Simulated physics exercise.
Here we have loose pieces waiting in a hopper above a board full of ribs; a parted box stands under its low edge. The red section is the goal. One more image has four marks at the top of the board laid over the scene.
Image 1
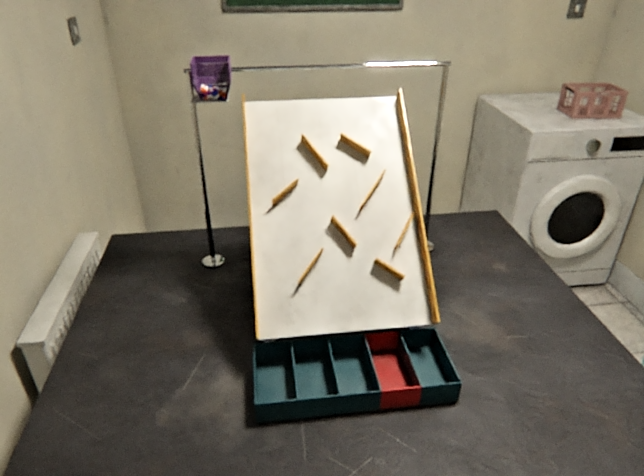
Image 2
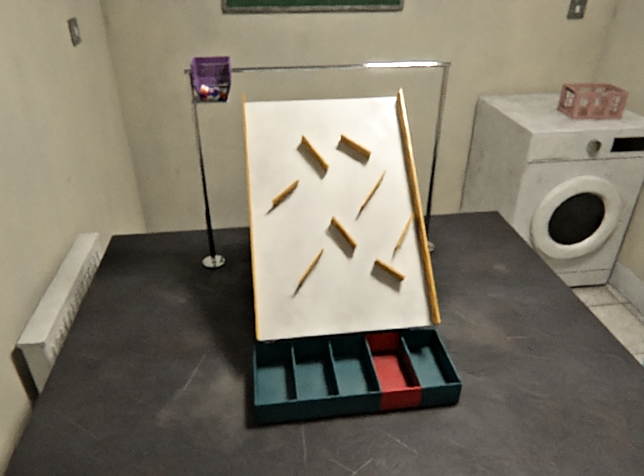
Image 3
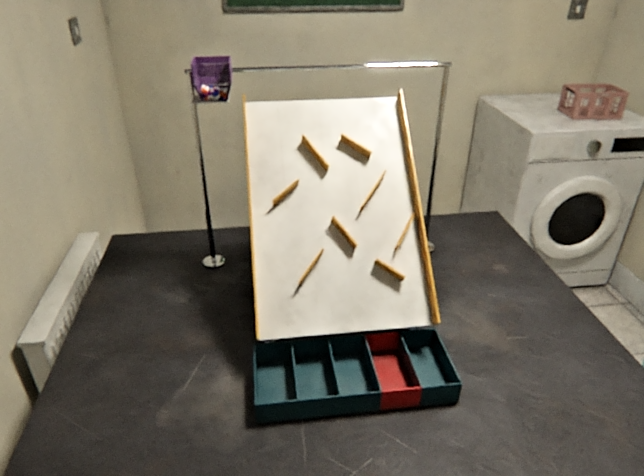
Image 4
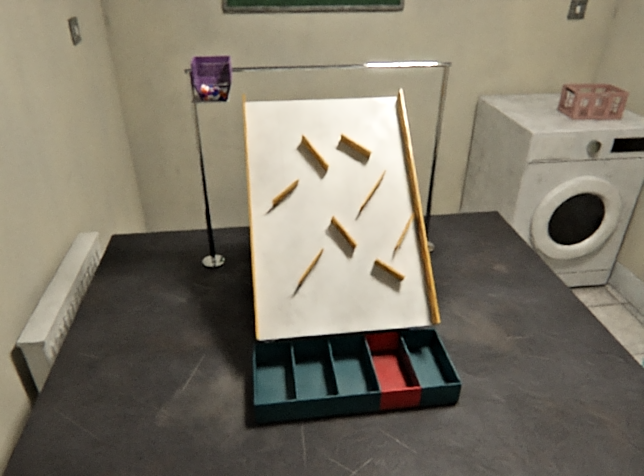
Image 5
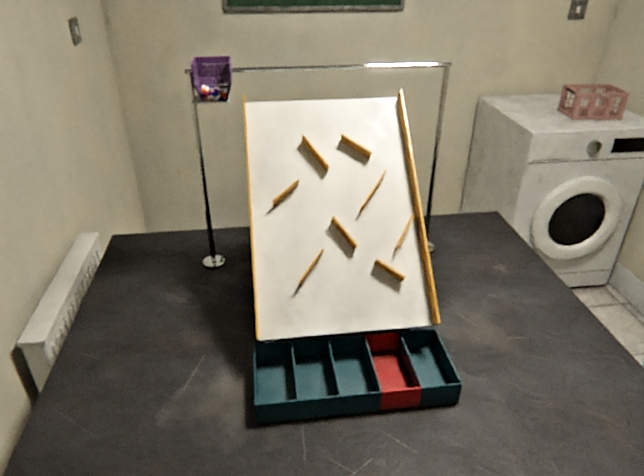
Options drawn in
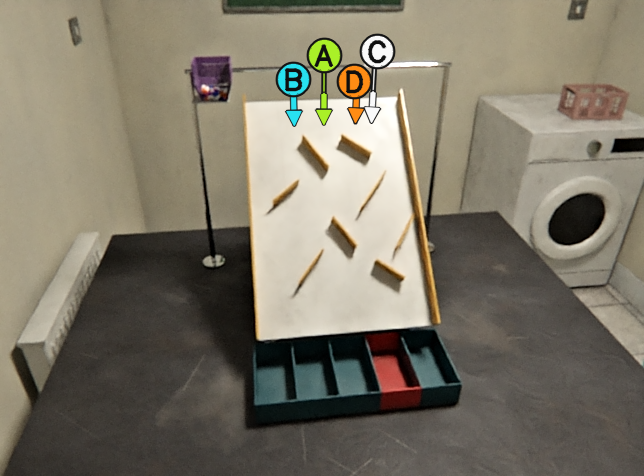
The small purple hopper on the rail's left end jiggled slightly, the loose pieces inside shifting a little, while the sloping white board with wooden ribs and the green-and-red divided box stayed still.
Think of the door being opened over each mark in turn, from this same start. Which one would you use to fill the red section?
A.
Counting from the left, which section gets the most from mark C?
It is the fifth one.
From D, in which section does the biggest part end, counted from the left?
It is the fifth one.
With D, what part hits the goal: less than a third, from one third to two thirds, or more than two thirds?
Less than a third.
On the marked copy, mark A meets the board at (323, 119); mark B meets the board at (294, 120); mark C meets the board at (371, 117); mark D meets the board at (355, 117).
With A, about a third in the red section, about half in other sections, a small part held on the board.
With B, a small part in the red section, most in other sections.
With C, about a quarter in the red section, most in other sections, a stray few held on the board.
With D, about a quarter in the red section, about two thirds in other sections, a small part held on the board.
